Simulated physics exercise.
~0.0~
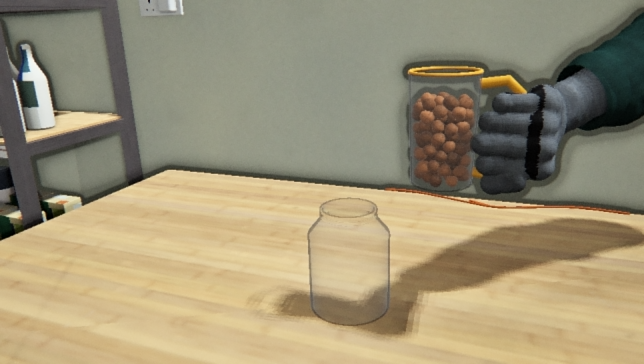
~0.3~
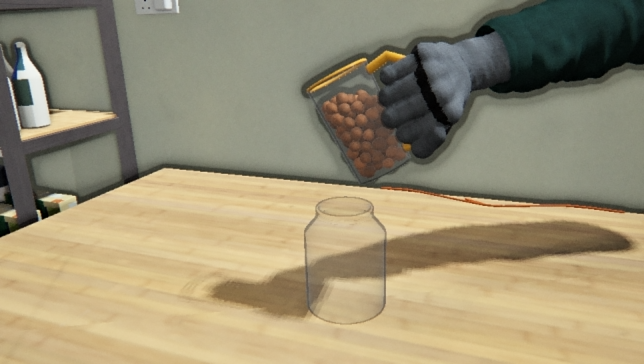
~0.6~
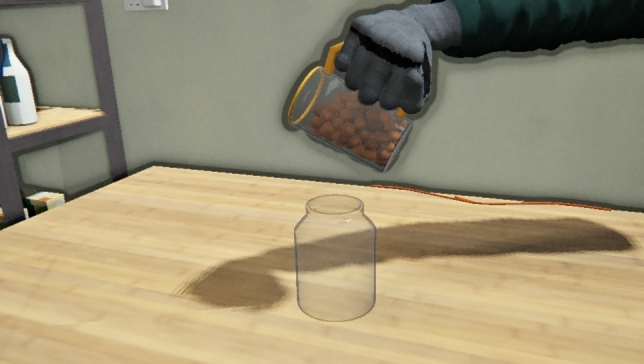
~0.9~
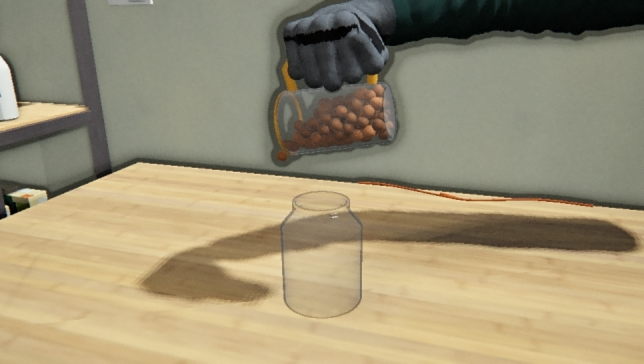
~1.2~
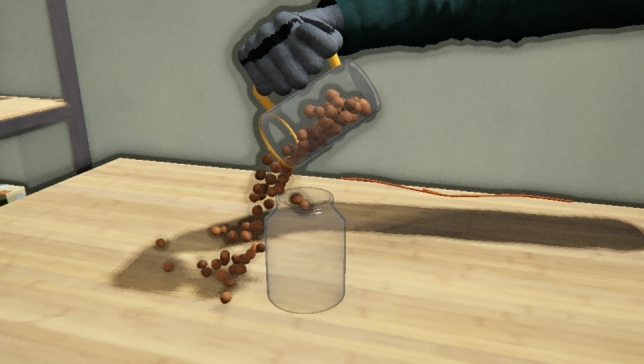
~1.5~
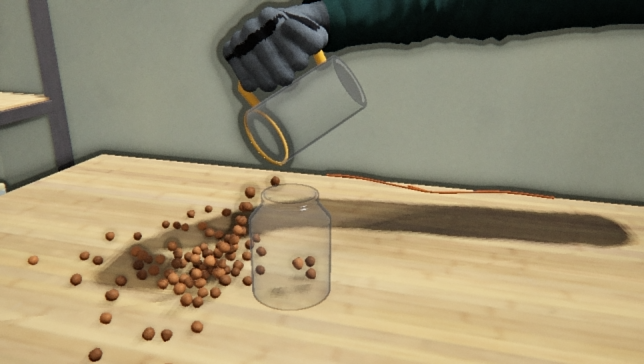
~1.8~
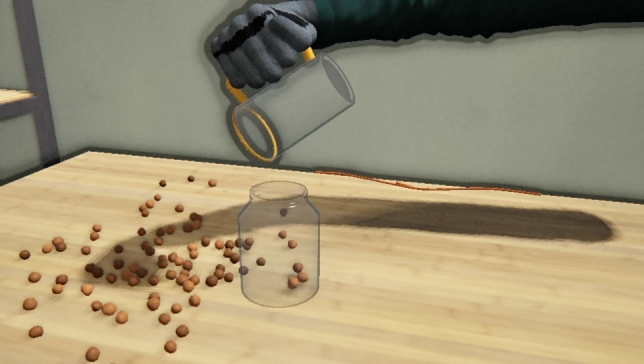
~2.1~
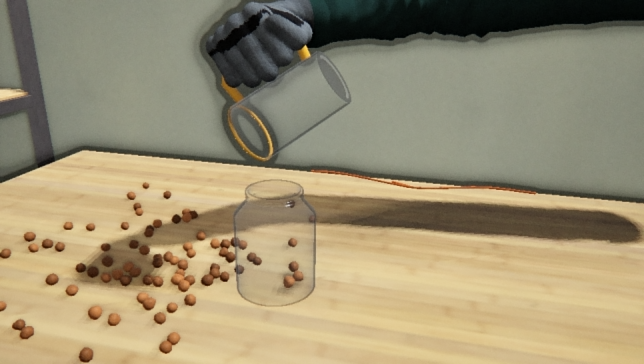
A grey-gloved hand in a dark green sleeve holds a clear measuring cup of brown hazelnuts, its rim and handle orange, above a pale wooden table. Seen from slightly above, an empty glass jar stands near the middle, with a grey-green wall behind and a shelf of bottles at left. The hand moves left and tips the cup onto its side over the jar, then further until its mouth points downward. The nuts pour out mostly left of the jar, bouncing and scattering across the tabletop. The cup ends empty, still tilted, with only a few nuts inside the jar.
